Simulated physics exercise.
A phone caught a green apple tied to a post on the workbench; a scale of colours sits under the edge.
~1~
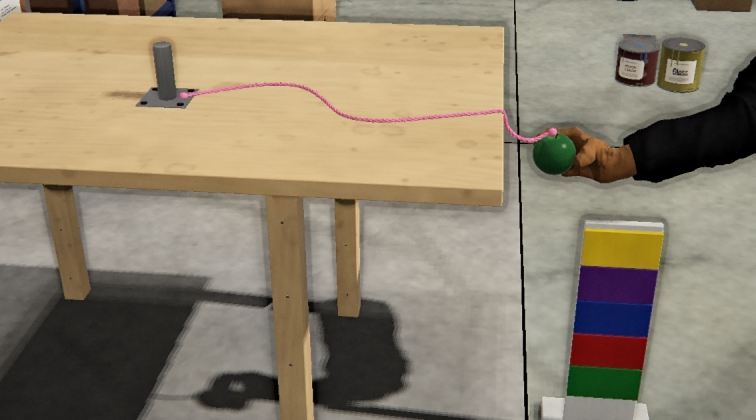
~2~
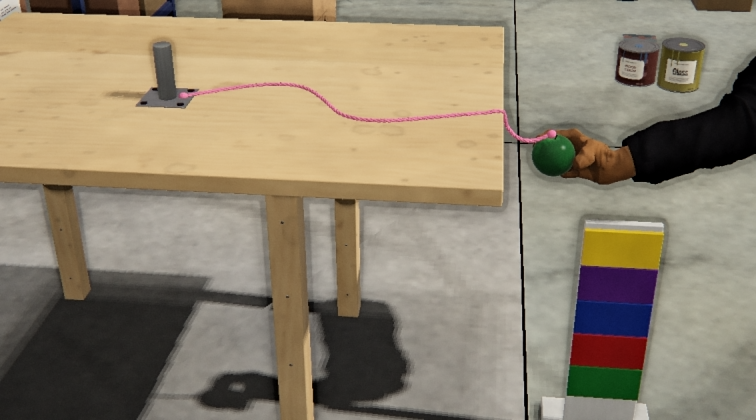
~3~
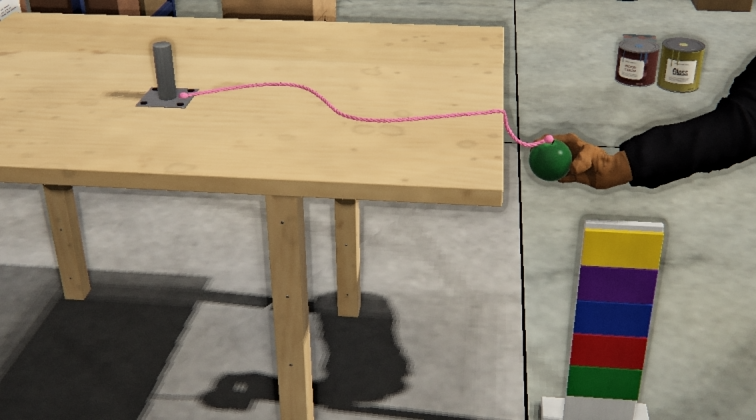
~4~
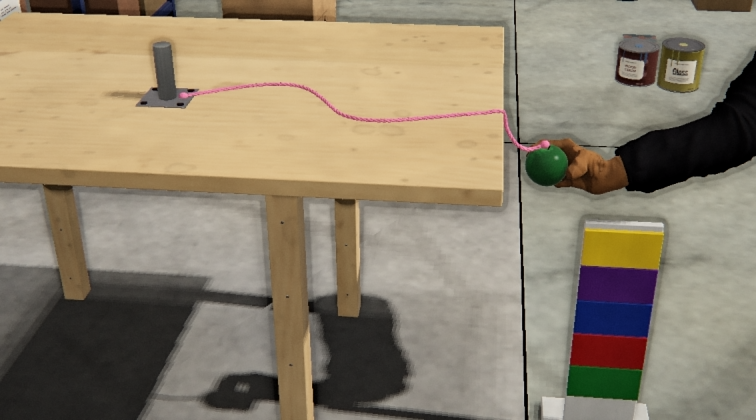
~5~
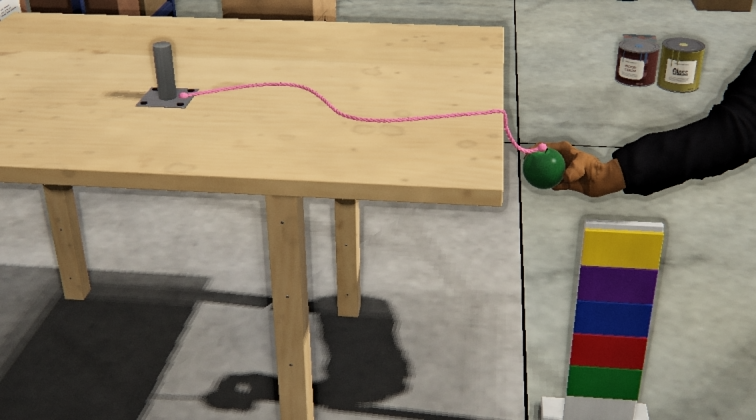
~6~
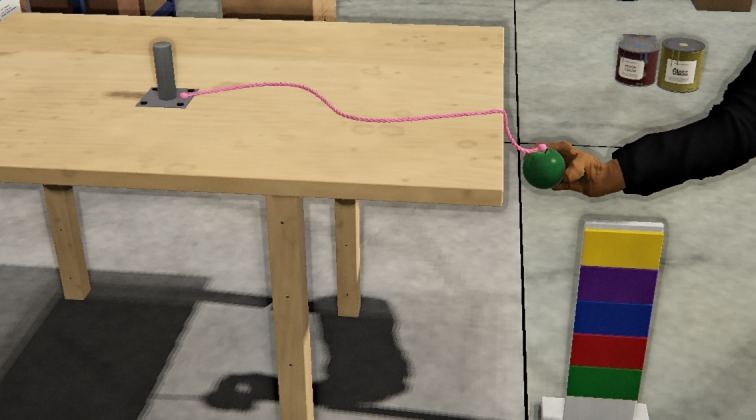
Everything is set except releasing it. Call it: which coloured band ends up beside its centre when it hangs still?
Yellow, beside its centre.
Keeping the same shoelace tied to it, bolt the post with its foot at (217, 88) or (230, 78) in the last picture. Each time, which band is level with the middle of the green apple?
The first case gives purple, the second gives purple.
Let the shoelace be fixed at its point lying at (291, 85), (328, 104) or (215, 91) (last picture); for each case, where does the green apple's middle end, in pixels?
Approximately (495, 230), (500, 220) and (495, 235) respectively.
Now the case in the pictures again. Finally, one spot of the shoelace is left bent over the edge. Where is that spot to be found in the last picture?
Near pixel (451, 116).
A little later, apple near (495, 231); level with yellow.
Next, apple near (504, 237); level with yellow.
When it is over, apple near (495, 240); level with yellow. At yellow.
